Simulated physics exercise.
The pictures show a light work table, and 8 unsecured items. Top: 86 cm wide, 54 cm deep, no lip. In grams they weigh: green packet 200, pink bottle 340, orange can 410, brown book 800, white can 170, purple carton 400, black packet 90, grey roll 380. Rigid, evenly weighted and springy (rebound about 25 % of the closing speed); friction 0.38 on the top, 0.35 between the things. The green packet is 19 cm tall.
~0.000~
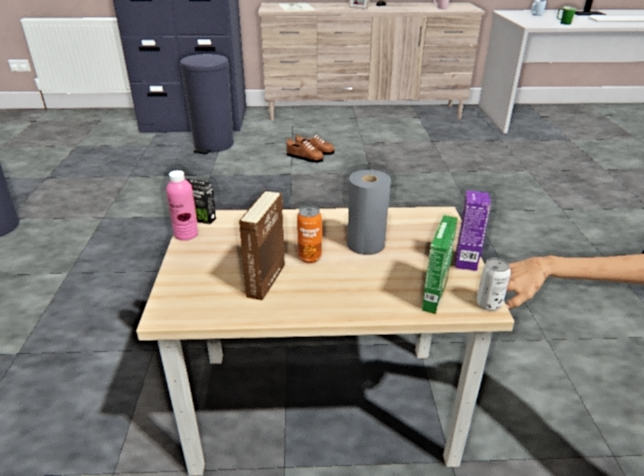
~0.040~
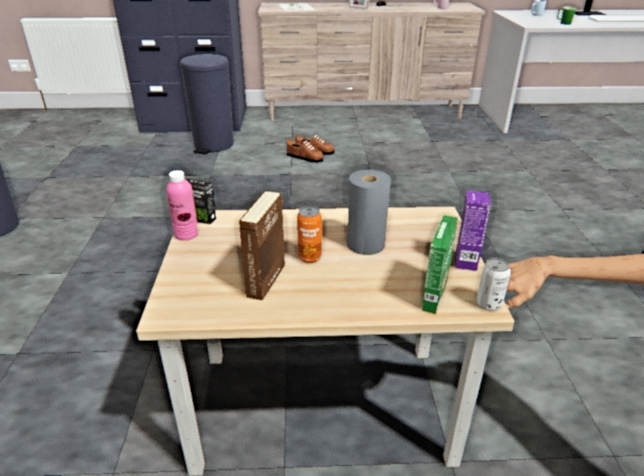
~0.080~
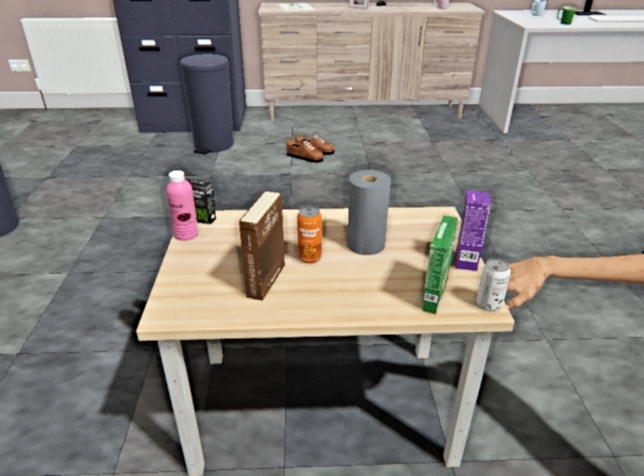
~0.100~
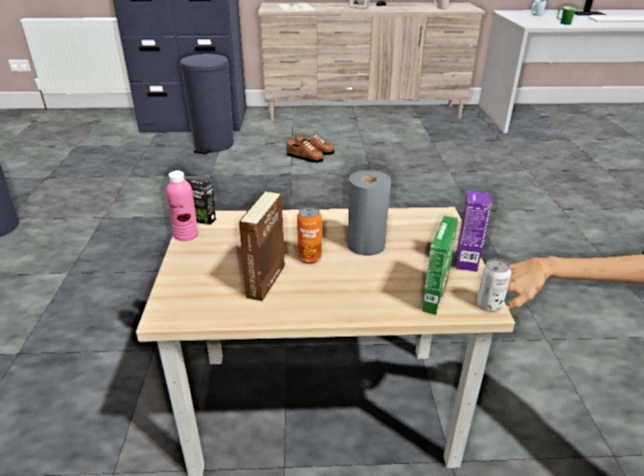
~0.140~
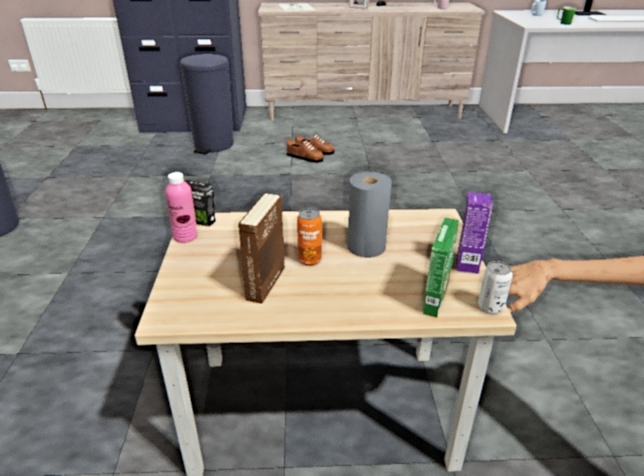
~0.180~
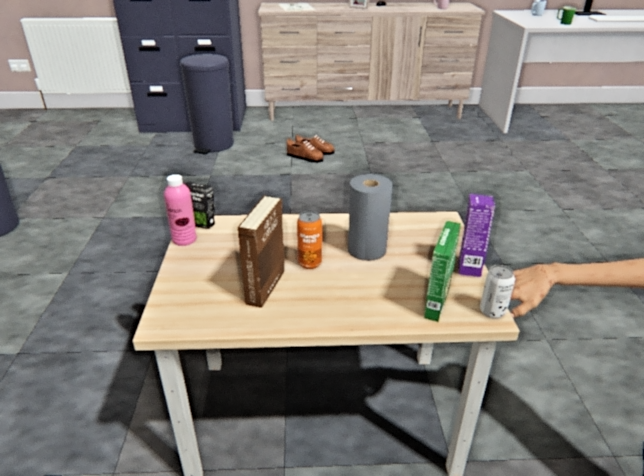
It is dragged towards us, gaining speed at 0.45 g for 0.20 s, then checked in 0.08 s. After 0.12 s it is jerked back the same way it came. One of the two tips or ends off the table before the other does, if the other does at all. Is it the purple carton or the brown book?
Of the two named, the former: The purple carton.
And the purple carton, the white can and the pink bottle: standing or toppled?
The purple carton falls over; the white can topples; the pink bottle falls over.
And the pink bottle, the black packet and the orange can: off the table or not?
The pink bottle ends off the table; the black packet finishes off the table; the orange can ends on the table.
By 0.78 s, white can and purple carton now off the table; brown book 3 cm from its spot near (263, 252); black packet tilted 38°.
By 1.18 s, black packet now off the table; pink bottle tilted 66°; grey roll 2 cm from its spot.
When it is over (2.2 s), off the table, pink bottle, white can, purple carton and black packet; the other 4 within 5 cm of the start. End places, in pixels of the last picture, purple carton near (517, 425), brown book near (264, 248). Purple carton went at 0.56 s; brown book was never lost.
